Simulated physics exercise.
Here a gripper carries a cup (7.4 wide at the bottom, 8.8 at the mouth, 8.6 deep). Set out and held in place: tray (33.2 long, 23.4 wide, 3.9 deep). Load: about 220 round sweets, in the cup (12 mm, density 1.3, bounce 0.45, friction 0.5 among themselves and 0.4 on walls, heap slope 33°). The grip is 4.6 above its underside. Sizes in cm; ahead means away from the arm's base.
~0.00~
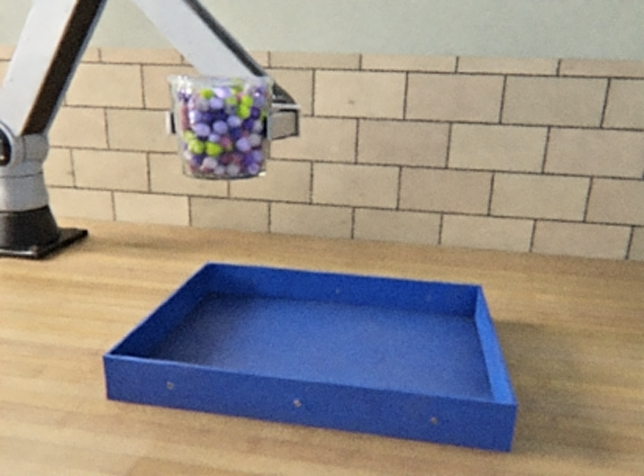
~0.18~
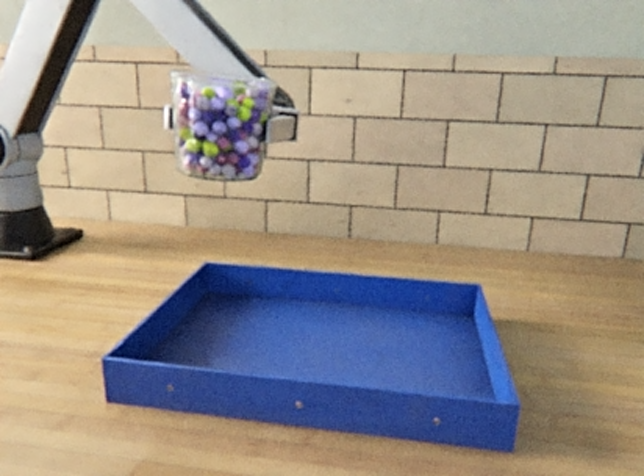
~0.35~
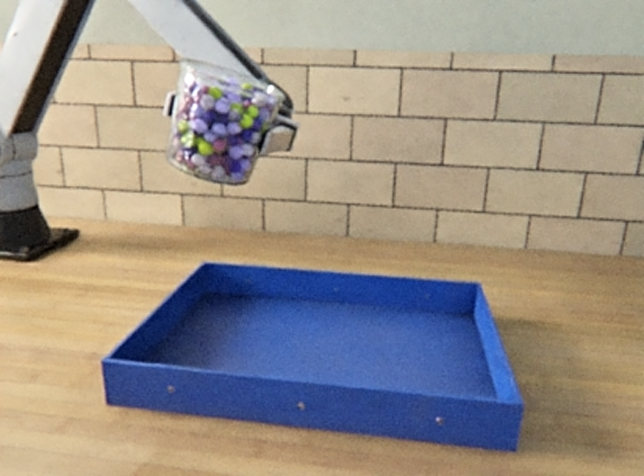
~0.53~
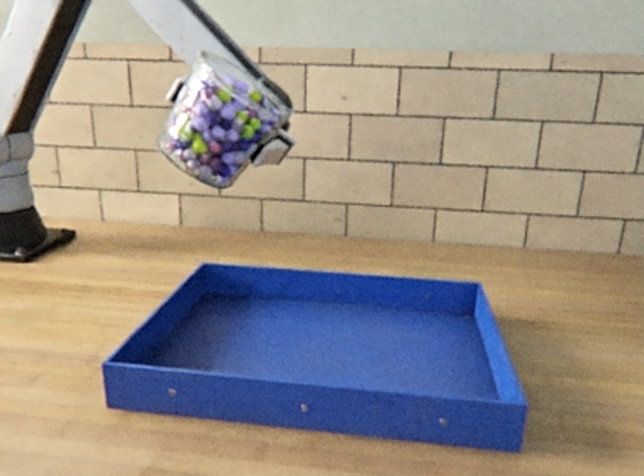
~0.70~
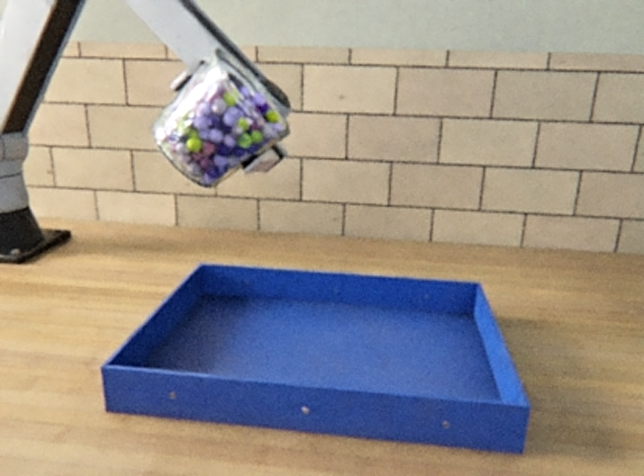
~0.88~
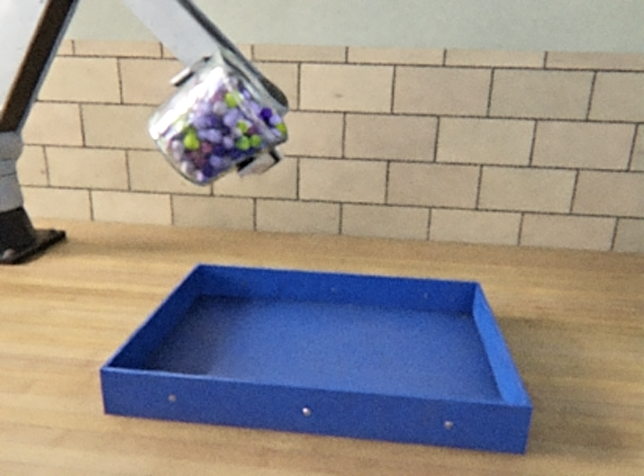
A robot gripper gradually tilts a clear cup of colourful sweets above a blue tray.
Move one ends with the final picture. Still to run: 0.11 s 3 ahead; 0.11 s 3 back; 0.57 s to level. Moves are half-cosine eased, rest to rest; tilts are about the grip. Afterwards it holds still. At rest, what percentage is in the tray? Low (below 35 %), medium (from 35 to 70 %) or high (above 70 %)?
Share in the tray: Low (below 35 %).
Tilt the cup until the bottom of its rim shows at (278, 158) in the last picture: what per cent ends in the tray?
Some 35 per cent.
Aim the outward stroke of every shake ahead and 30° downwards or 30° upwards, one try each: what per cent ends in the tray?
About 5 and 15 per cent.
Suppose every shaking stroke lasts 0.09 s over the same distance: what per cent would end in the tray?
In that case some 20 per cent.
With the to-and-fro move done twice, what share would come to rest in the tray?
It would be near 20 per cent.
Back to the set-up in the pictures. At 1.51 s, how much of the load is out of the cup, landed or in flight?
Some 10 per cent.
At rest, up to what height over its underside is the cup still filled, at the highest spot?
About 9.0 cm.
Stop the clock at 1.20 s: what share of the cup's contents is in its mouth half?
Roughly 45 per cent.
By 1.20 s, tilted 50° forward, highest piece 25 above the table; 193 in the cup, 5 in the tray, 19 in flight or on a rim.
By 1.51 s, tilted 10° forward, highest piece 26 above the table; 191 in the cup, 26 in the tray.
By 1.87 s, level, highest piece 27 above the table; 191 in the cup, 26 in the tray.
By 2.92 s, level, highest piece 27 above the table; 191 in the cup, 26 in the tray.
Final count, 191 in the cup, 26 in the tray. That is 12 % in the tray.
